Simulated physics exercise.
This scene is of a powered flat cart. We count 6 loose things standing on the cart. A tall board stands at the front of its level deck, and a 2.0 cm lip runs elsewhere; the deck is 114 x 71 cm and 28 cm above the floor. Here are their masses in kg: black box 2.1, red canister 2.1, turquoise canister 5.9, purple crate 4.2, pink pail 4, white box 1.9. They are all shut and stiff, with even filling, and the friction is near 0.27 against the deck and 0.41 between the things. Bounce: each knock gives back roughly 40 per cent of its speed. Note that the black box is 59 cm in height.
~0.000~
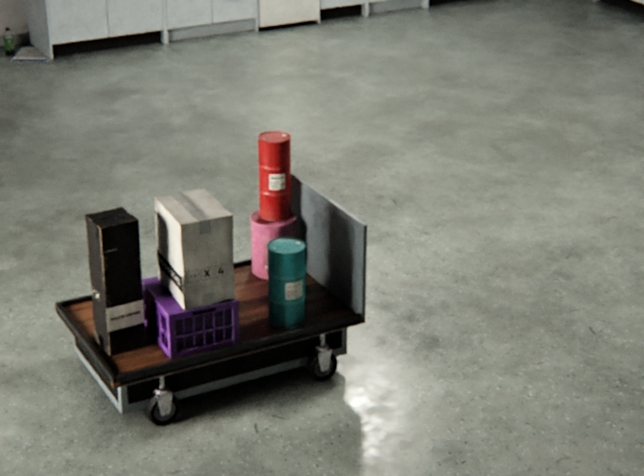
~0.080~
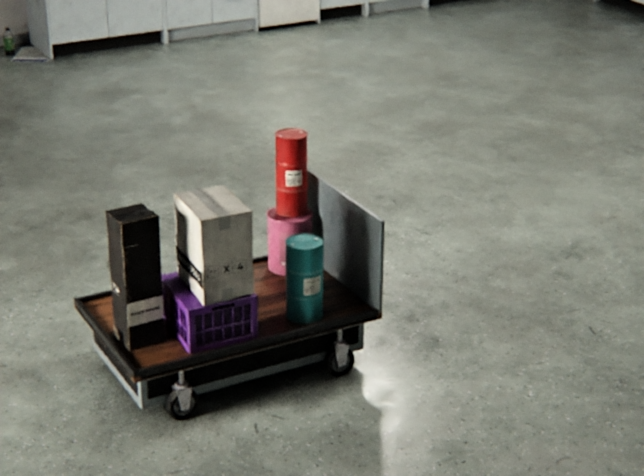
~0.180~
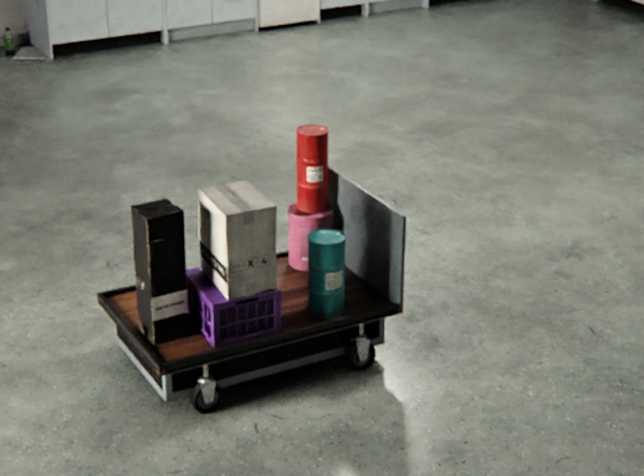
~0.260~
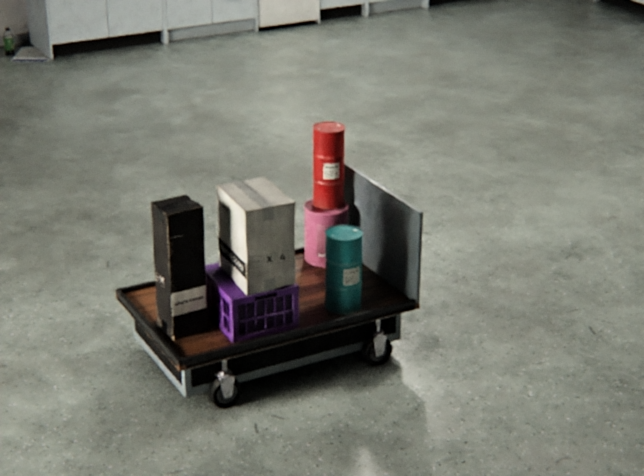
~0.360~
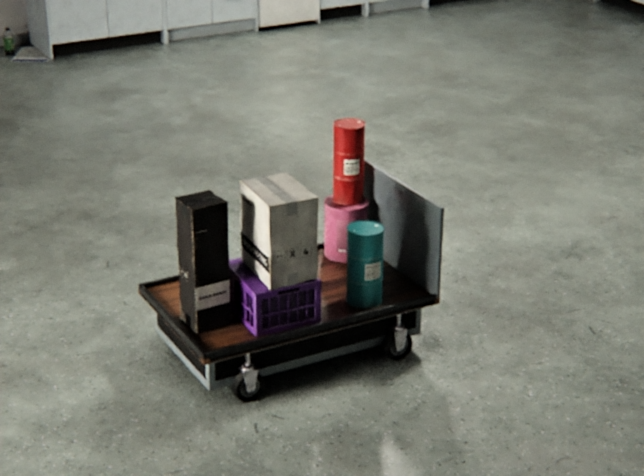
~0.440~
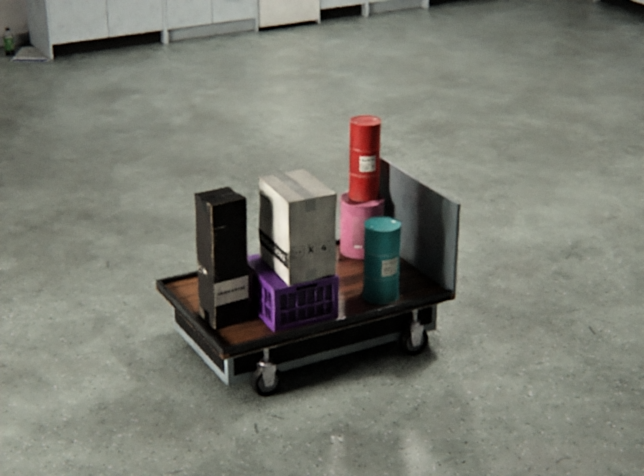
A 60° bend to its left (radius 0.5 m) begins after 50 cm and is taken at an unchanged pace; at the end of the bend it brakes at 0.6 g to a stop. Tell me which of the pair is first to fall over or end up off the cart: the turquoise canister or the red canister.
The first of the two.
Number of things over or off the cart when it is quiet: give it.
The tally is 2.
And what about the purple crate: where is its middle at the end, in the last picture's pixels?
I'd put it at around (356, 192).
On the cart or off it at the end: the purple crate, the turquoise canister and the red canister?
Afterwards, the purple crate stays on its support, the turquoise canister leaves its support, and the red canister stays on its support.
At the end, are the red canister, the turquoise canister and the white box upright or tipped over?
In the last frame the red canister does not stay up, the turquoise canister does not stay up and the white box remains up.
By 0.74 s, cart has run 81 cm, turned 19°; turquoise canister tilted 20° near (430, 229); red canister 20 cm from its spot near (403, 142); pink pail 19 cm from its spot.
By 1.04 s, cart has run 114 cm, turned 54°; turquoise canister now off the cart; red canister 53 cm from its spot near (392, 117); pink pail 49 cm from its spot.
By 1.44 s, cart has run 143 cm, turned 60°, stopped; red canister tilted 17° near (349, 92); pink pail 40 cm from its spot; white box 11 cm from its spot.
By 2.14 s, cart has run 143 cm, turned 60°, stopped; red canister on its side near (285, 169); pink pail 40 cm from its spot; white box 14 cm from its spot.
When it is over (4.2 s), off the cart, turquoise canister; lying over on the cart, red canister; not toppled but over 10 cm from the start, black box, purple crate, pink pail and white box. End places, in pixels of the last picture, turquoise canister near (490, 208), red canister near (276, 189). Turquoise canister went at 0.82 s; red canister went at 1.68 s.
